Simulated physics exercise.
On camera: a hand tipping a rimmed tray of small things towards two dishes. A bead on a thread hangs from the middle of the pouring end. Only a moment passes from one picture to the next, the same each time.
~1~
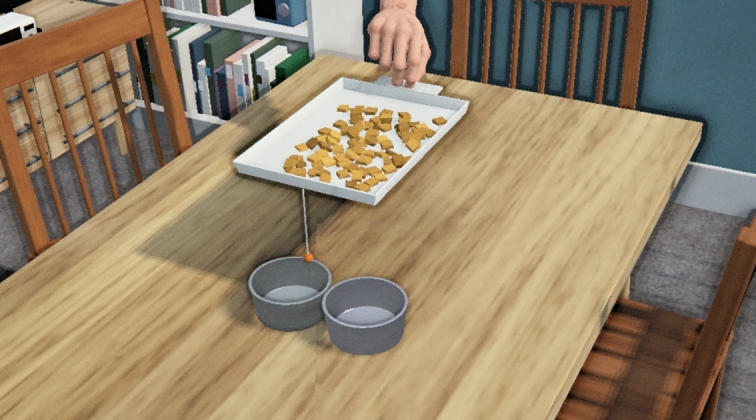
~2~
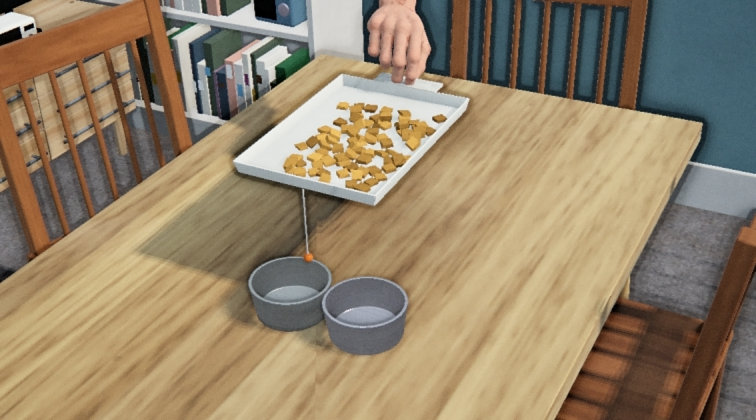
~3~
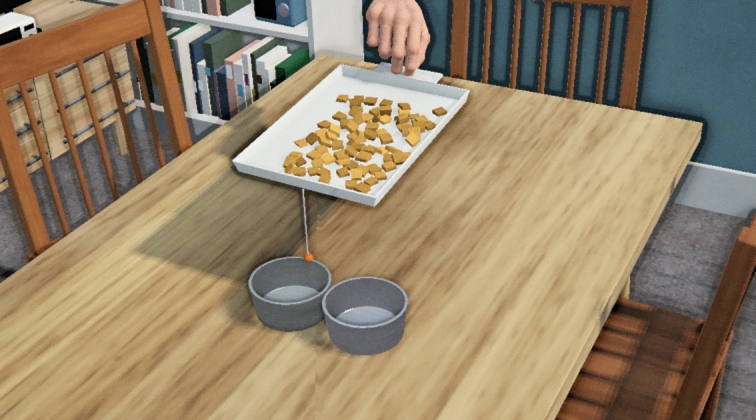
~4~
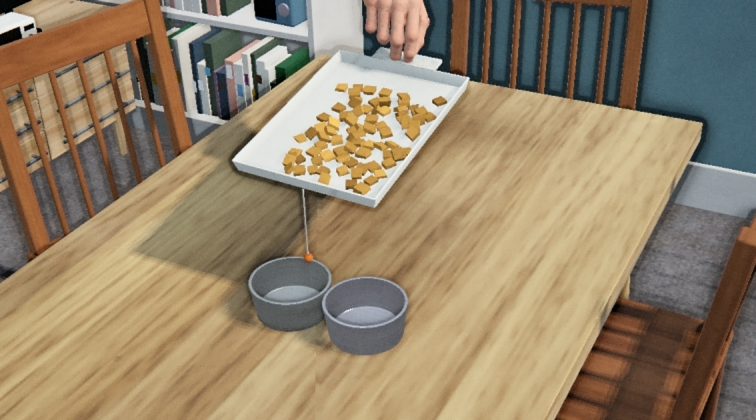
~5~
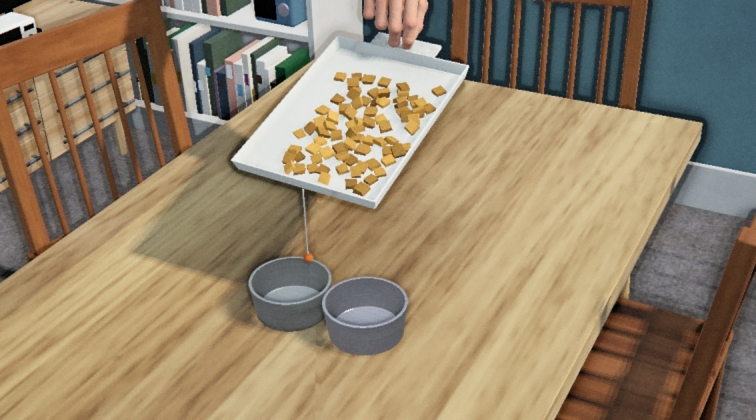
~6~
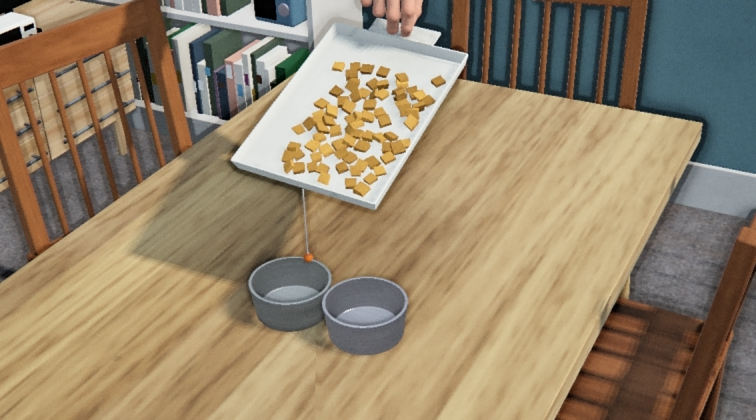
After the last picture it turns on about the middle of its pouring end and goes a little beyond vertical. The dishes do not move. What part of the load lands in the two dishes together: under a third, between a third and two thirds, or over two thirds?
Together they catch over two thirds.
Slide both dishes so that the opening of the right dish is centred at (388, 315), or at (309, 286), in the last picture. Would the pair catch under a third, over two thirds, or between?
One: More than two thirds. Two: In the middle band.
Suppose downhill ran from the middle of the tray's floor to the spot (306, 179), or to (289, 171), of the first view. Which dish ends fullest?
One: The left one. Two: The left one.
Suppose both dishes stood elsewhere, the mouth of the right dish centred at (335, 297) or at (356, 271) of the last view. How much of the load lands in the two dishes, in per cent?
The first gives 80 %, the second 20 %.
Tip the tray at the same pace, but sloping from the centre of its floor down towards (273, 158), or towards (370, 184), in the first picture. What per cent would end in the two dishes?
Roughly 0 per cent, and 70 per cent.
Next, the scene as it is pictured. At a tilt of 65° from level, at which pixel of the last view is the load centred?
Around (335, 174).
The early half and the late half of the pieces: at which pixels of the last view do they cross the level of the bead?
Around (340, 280) and then (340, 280).
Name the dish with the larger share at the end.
It is right.
Just after the last frame, tray tipped steeply; almost all on the tray; just a few in the air.
A moment on, tray tipped past a quarter turn; about a tenth on the tray; roughly half in the right dish; about a tenth in the left dish; about a tenth outside both; roughly a quarter in the air.
Further on, tray tipped past a quarter turn; roughly two thirds in the right dish; roughly a quarter in the left dish; about a tenth outside both.
When it is over, tray tipped past a quarter turn; roughly two thirds in the right dish; roughly a quarter in the left dish; about a tenth outside both.
